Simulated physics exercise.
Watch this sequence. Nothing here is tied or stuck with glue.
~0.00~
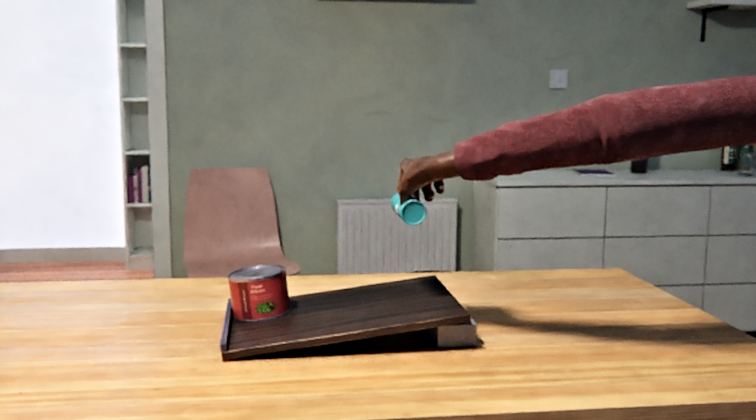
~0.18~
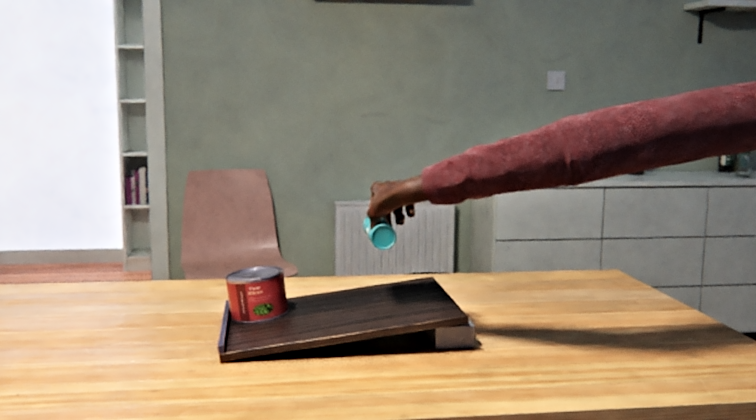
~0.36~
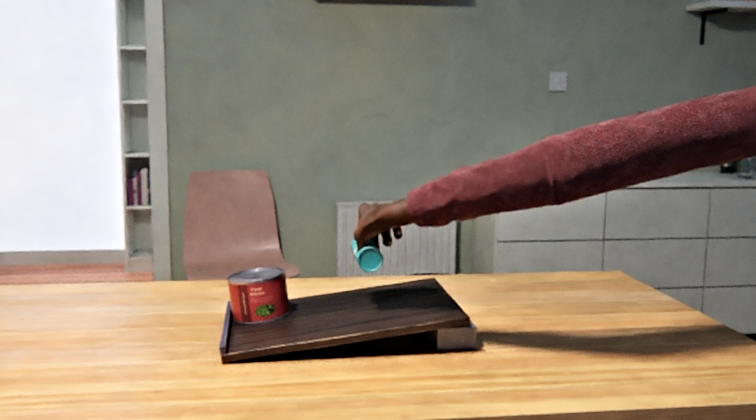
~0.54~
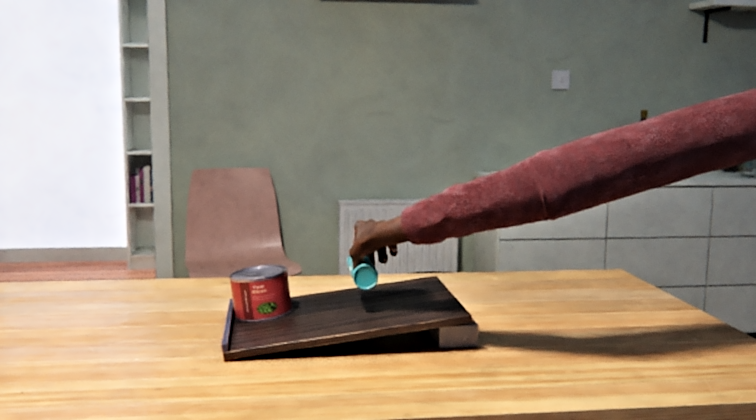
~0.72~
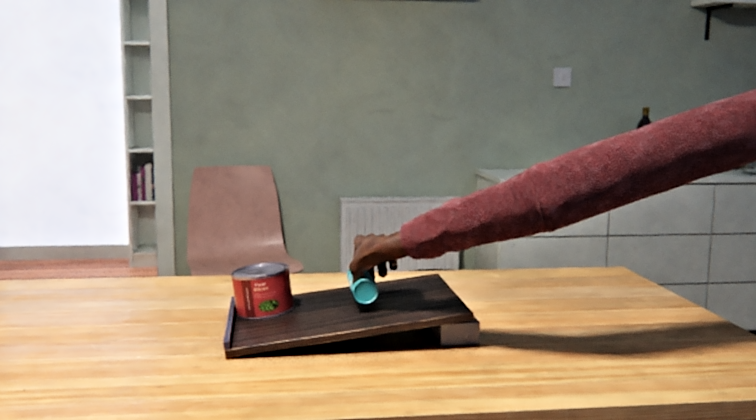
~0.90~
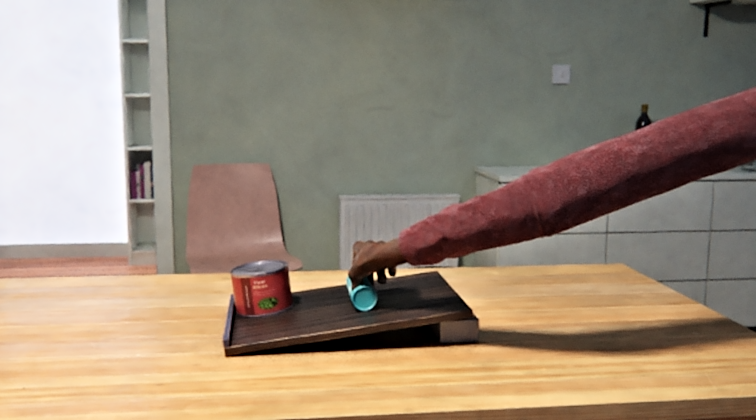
A turquoise container in someone's hand came down and to the left from above a dark sloping board, until it was set on the slope, still held, to the right of a red tub.
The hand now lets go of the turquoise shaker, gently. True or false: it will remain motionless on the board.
False.
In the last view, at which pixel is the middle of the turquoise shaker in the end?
The object ends up somewhere near (297, 300).
After 1.50 s, turquoise shaker shifted well along near (321, 296).
After 1.70 s, turquoise shaker shifted well along near (298, 299).
In the end (4.0 s), moved from the start, turquoise shaker; red tub unmoved. At the end, from the last picture's camera, turquoise shaker near (297, 300). The turquoise shaker runs down the board.
